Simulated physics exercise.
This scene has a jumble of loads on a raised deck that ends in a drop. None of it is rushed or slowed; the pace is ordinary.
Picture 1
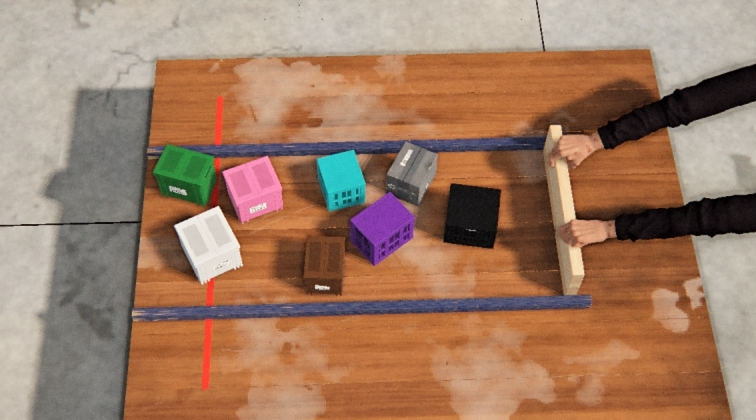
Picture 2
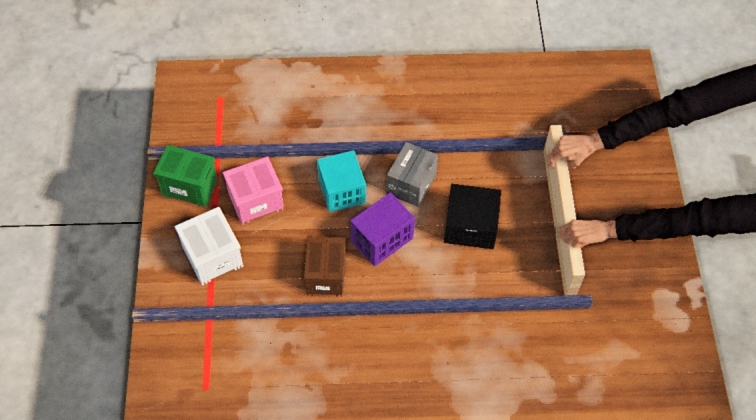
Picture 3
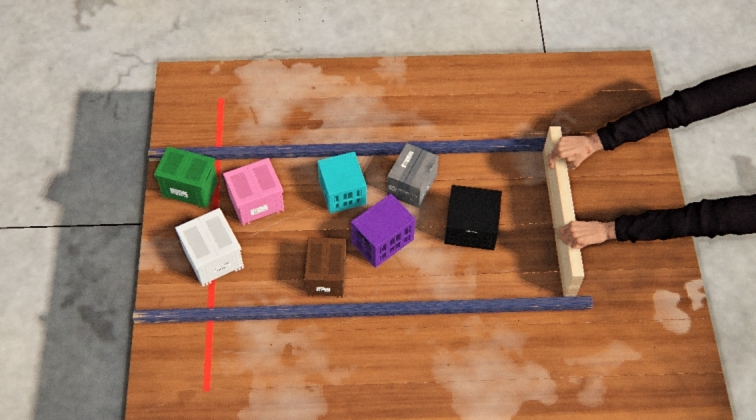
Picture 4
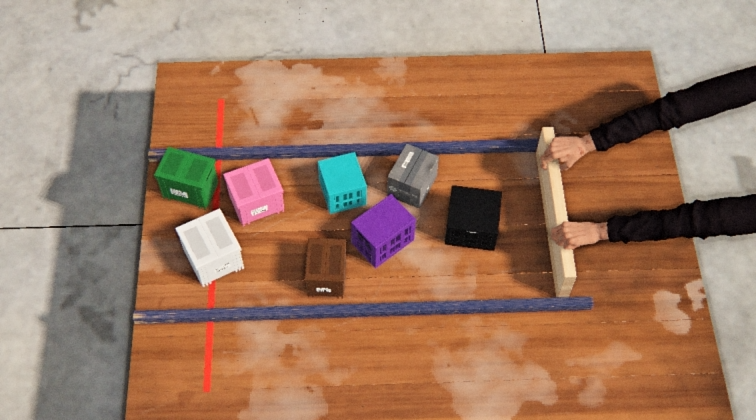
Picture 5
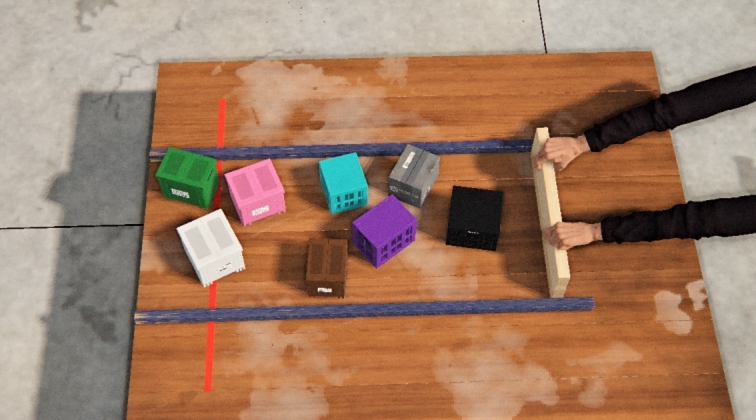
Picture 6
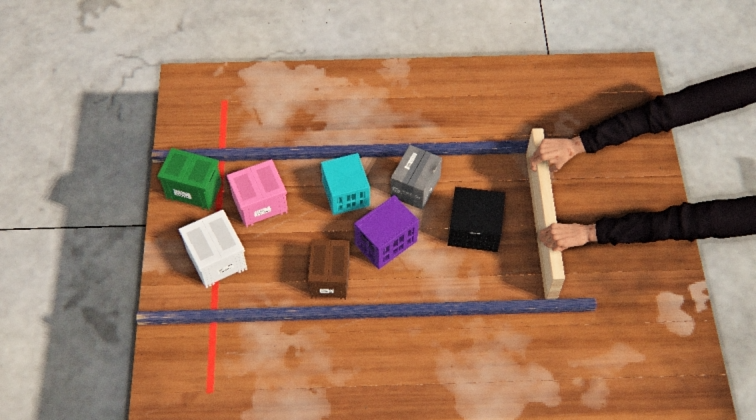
To begin with, two hands hold a pale plank upright at the right of a wooden board, where colourful crates and boxes sit between two blue rails. The hands then slide the plank a short way left, towards the black crate, leaving a gap, while the crates stay practically still.
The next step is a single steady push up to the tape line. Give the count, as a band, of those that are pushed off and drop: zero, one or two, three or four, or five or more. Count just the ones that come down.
Those that drop number three or four.
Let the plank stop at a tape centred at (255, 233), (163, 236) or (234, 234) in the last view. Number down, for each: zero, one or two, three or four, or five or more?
Going through the places as listed, I'd say one or two, then at least five, then 3 or 4.
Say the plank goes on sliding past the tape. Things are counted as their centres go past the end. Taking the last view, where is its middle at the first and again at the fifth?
At (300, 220) for the first, at (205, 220) for the fifth.
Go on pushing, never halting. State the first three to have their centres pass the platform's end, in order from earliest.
First the green tote, then the white tote, then the pink tote.
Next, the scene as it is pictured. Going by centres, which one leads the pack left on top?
Nearest at the end: The turquoise crate.
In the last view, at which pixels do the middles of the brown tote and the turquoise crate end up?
The brown tote stops around (189, 289); the turquoise crate around (162, 191).
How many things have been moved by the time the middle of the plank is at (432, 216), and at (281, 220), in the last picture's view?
Tally at point one: 4; at point two: 8.
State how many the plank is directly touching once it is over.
All in all, 3.
Soon after, none off yet; green tote at rest near (191, 180); white tote at rest near (214, 249); pink tote at rest near (258, 194).
After that, none off yet; green tote displaced a little near (179, 176); white tote displaced a little near (200, 250); pink tote displaced about its own width near (228, 189).
In the end, the number that fall off is three or four; gone, purple crate, pink tote, white tote and green tote.
